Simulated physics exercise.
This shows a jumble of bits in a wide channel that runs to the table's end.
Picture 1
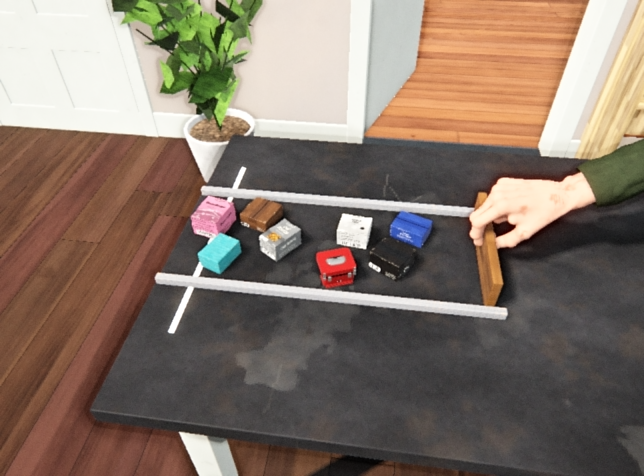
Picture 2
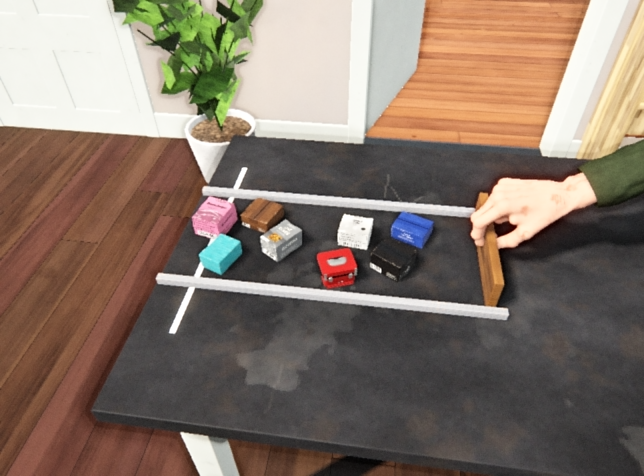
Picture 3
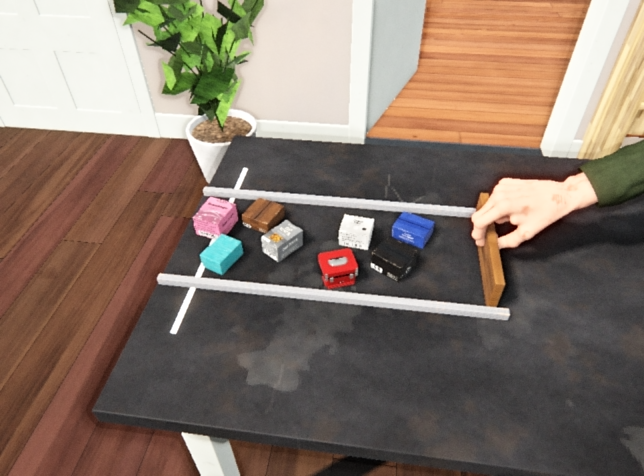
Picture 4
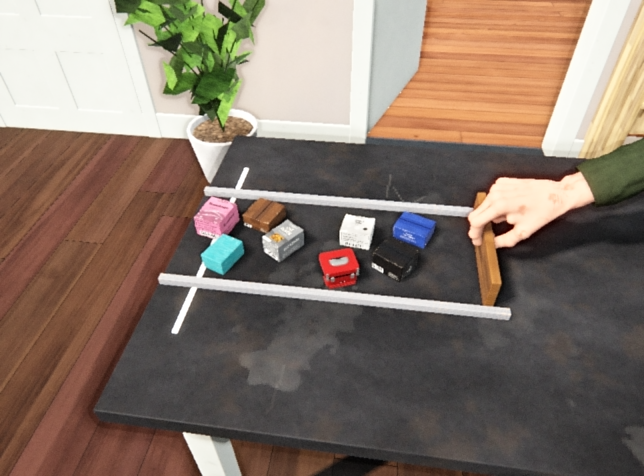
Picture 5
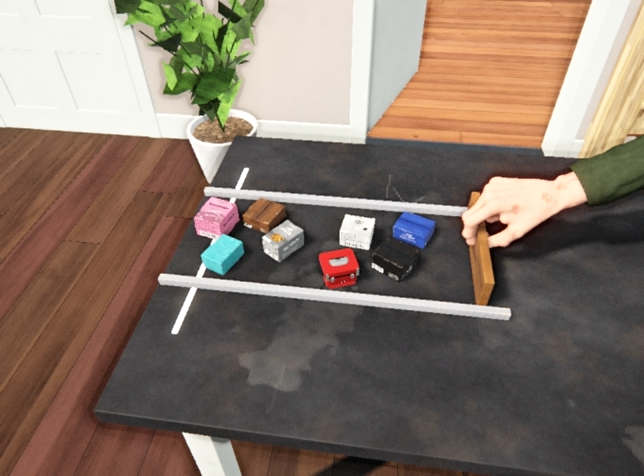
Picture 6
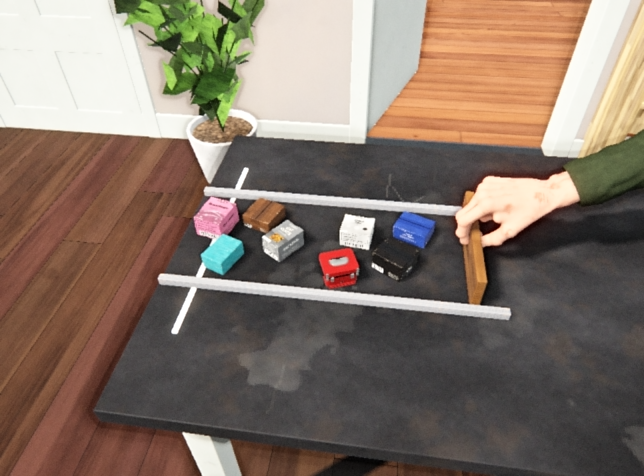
On a dark table, a hand slides a wooden board slightly left toward small colourful boxes.
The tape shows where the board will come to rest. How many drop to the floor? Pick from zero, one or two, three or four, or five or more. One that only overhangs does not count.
Here the number that fall off is five or more.
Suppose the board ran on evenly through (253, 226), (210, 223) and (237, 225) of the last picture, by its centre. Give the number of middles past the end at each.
The counts: 1, 5 and 2.
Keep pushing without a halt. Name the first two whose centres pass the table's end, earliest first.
Earliest first: The pink box, then the turquoise block.
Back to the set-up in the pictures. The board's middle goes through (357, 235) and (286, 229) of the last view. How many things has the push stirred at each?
At the one place 5, at the other 8.
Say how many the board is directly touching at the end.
3 of them.
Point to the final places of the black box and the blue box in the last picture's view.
About (196, 237), and the other about (207, 216).
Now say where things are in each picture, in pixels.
Pink box (214, 218); turquoise block (220, 253); brown box (262, 215); board (486, 247); tape (214, 235), in the first picture.
Turquoise block (221, 254); grey box (282, 241), in the second picture.
Brown box (264, 215); red case (338, 269), in the third picture.
Pink box (217, 219); blue box (414, 229), in the fourth picture.
Turquoise block (223, 254); white box (357, 232), in the fifth picture.
Pink box (217, 219); turquoise block (223, 254); brown box (265, 215); board (472, 245); tape (217, 236), in the sixth picture.
A little later, none off yet; pink box at rest near (217, 219); turquoise block at rest near (223, 254); brown box at rest near (265, 215).
Next, none off yet; pink box moving near (212, 219); turquoise block at rest near (223, 254); brown box shifted a little near (252, 213).
Later still, none off yet; pink box shifted about its own width near (185, 216); turquoise block shifted about its own width near (183, 255); brown box shifted well along near (219, 204).
When it is over, the number that fall off is five or more; down, white box, grey box, brown box, turquoise block and pink box.
